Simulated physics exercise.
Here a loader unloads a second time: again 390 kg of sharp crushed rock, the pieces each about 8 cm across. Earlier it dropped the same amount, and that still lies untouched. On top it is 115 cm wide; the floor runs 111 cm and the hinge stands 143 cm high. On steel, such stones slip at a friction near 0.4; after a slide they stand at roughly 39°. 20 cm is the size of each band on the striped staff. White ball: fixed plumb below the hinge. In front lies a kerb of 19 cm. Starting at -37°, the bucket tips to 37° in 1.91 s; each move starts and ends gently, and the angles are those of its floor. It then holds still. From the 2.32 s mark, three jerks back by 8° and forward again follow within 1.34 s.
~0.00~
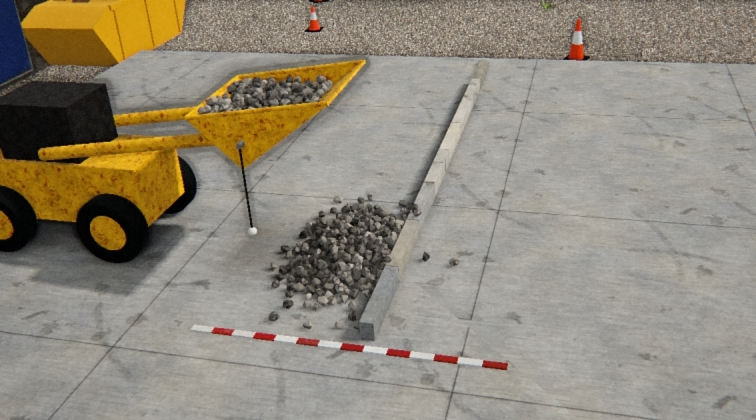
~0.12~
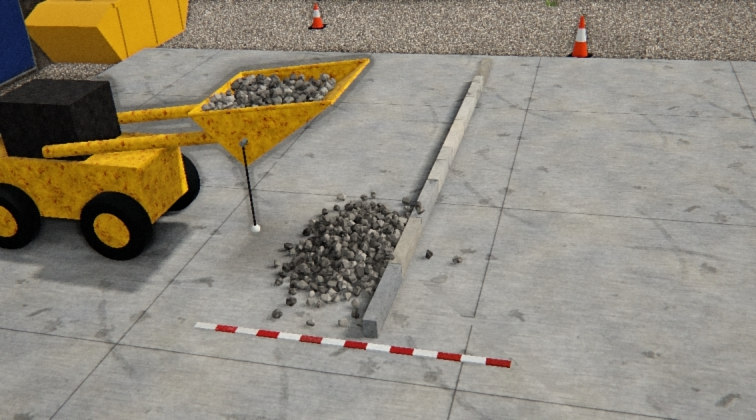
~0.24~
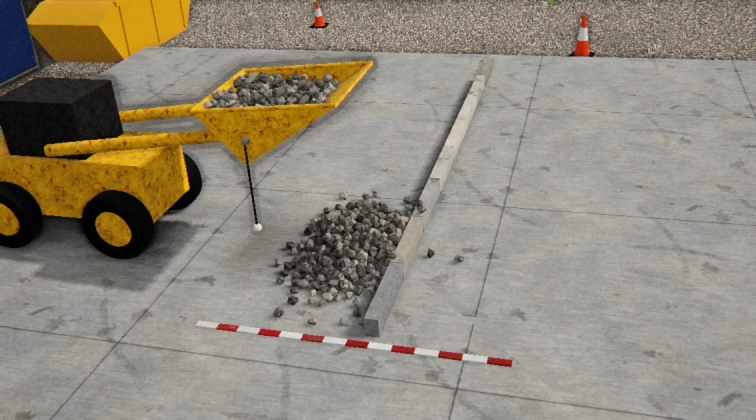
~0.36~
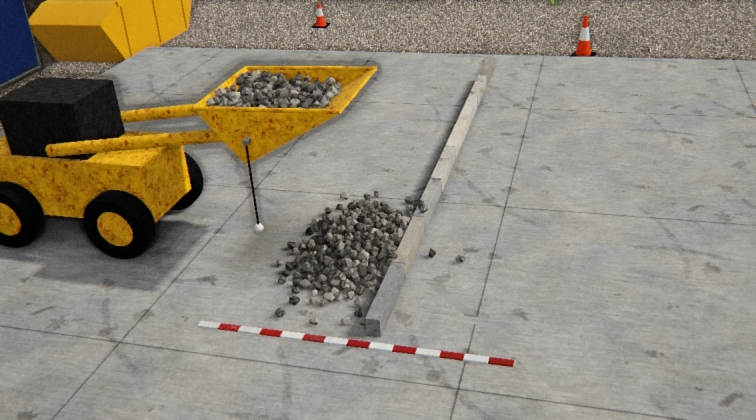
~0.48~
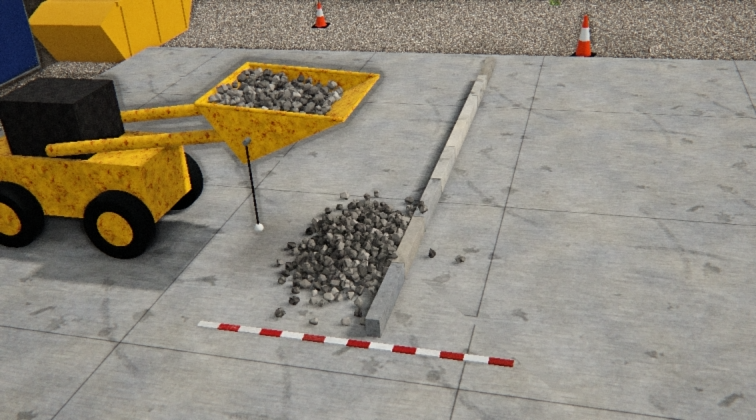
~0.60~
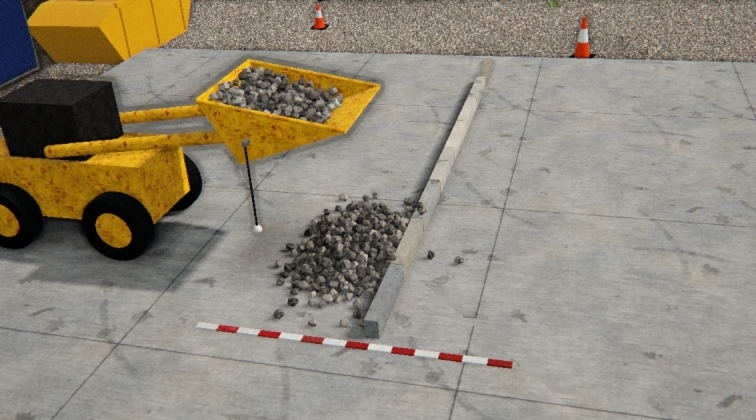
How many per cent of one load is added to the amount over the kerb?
About 29 per cent of a load.
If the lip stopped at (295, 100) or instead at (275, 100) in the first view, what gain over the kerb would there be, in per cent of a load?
Roughly 5 and 0 percent, in that order.
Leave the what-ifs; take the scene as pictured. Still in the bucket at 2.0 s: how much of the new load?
Some 65 percent, roughly.
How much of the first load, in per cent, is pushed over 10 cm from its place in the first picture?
Roughly 0 % of them.
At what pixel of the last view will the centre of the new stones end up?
I'd put their centre close to (390, 238).
After 1.4 s the floor is at 25°; in per cent of one load, 100 in the bucket, 100 on this side of the kerb; the foremost stones are at (416, 238).
After 2.0 s the floor is at 37°; in per cent of one load, 67 in the bucket, 133 on this side of the kerb; the foremost stones are at (416, 238).
After 4.1 s the floor is at 37°; in per cent of one load, 0 in the bucket, 171 on this side of the kerb, 29 over the kerb; the foremost stones are at (499, 269).
After 6.9 s the floor is at 37°; in per cent of one load, 0 in the bucket, 171 on this side of the kerb, 29 over the kerb; the foremost stones are at (499, 269). Net gain over the kerb, 29.
